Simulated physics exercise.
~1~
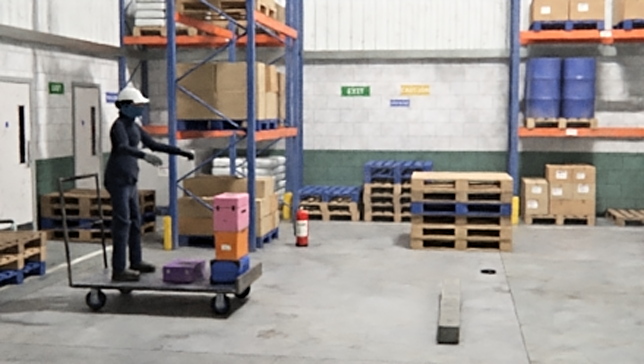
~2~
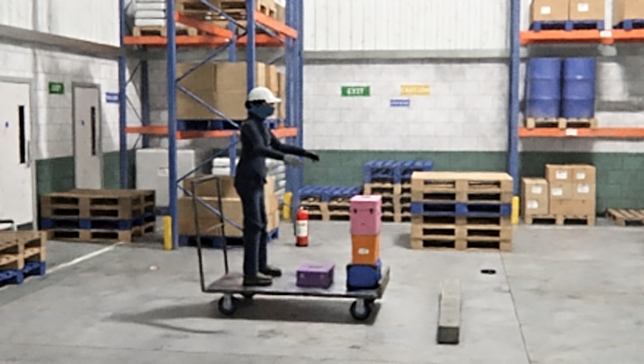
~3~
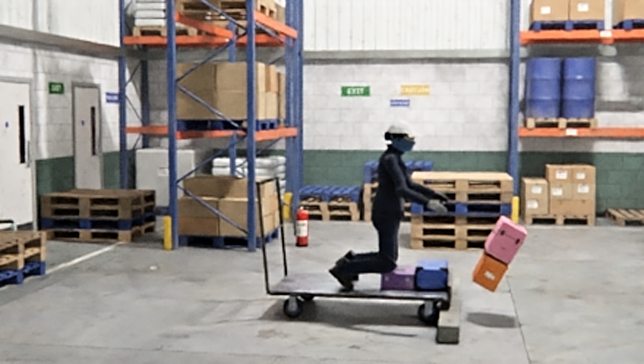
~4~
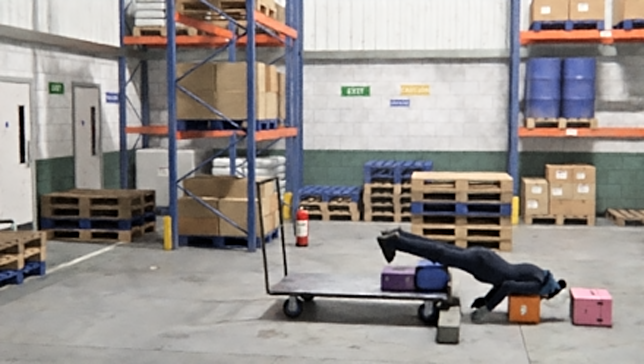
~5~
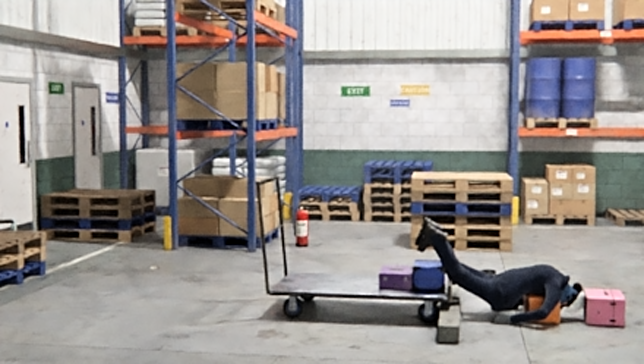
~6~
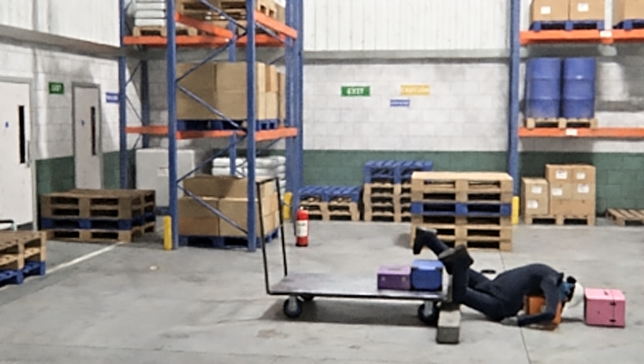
In a warehouse, a trolley carrying a standing person in a white hard hat and several boxes rolled right and stopped against a low block, pitching the person and the pink and orange boxes onto the floor while the purple and blue ones stayed aboard.
